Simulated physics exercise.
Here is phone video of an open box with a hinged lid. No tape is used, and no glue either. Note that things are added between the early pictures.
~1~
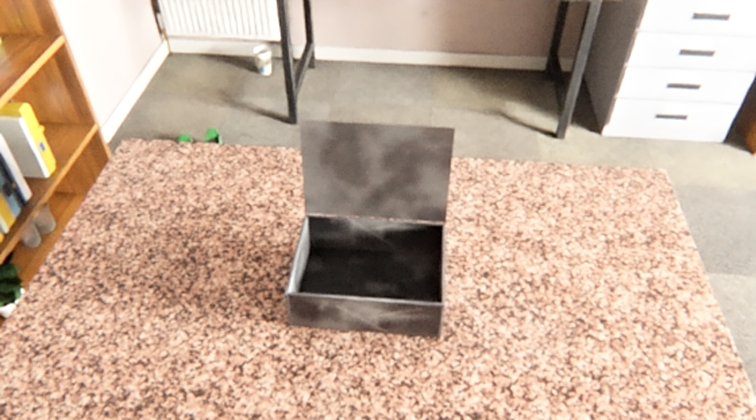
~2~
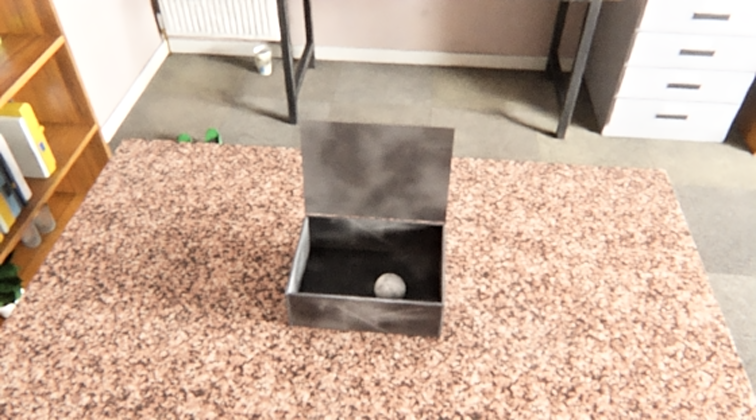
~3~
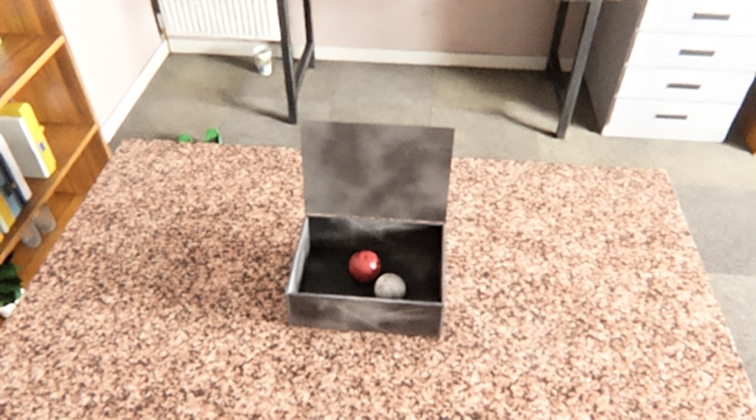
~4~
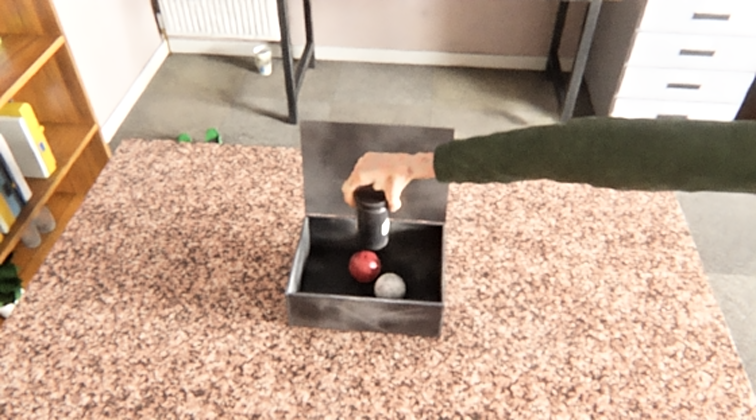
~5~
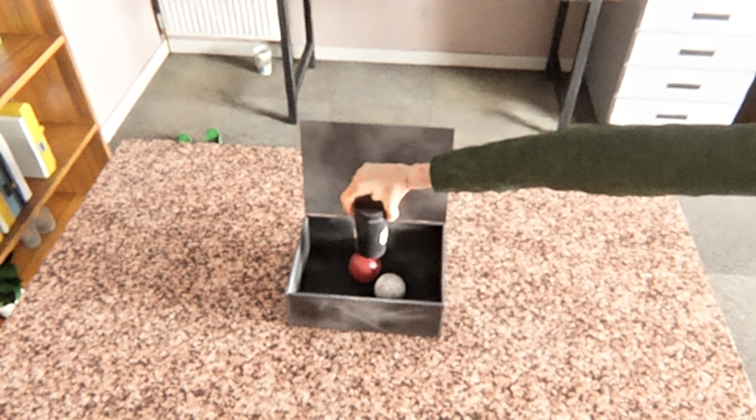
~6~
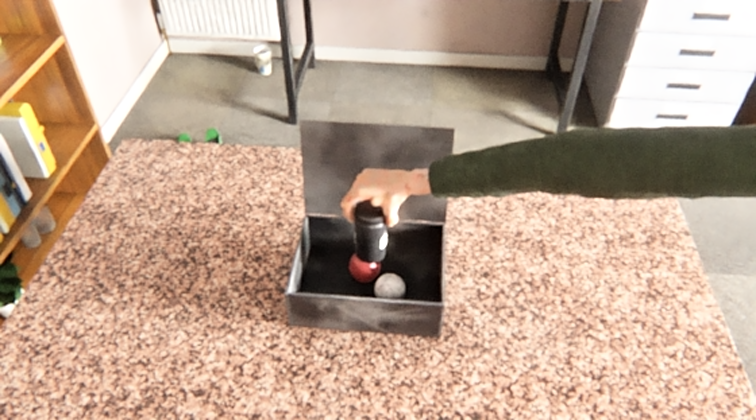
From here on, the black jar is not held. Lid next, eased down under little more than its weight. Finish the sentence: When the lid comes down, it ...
When the lid comes down, it meets the rim.
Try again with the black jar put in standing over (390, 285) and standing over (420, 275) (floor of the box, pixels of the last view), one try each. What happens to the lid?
Case one: Lid down; case two: Lid left up.
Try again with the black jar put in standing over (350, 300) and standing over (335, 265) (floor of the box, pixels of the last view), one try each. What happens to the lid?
Case one: Lid stays raised; case two: Lid stays raised.
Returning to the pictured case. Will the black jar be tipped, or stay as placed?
In the end, the black jar winds up askew.
Then, 0.90 s on from there, lid starting down; black jar on its side near (407, 257); red apple shifted about its own width.
Then, 1.80 s on from there, lid 44° above the rim; black jar on its side near (407, 257); red apple shifted about its own width.
In the end, lid shut; toppled in the box, black jar; moved from the start, red apple; white ball unmoved. At the end, from the last picture's camera, black jar near (407, 257).
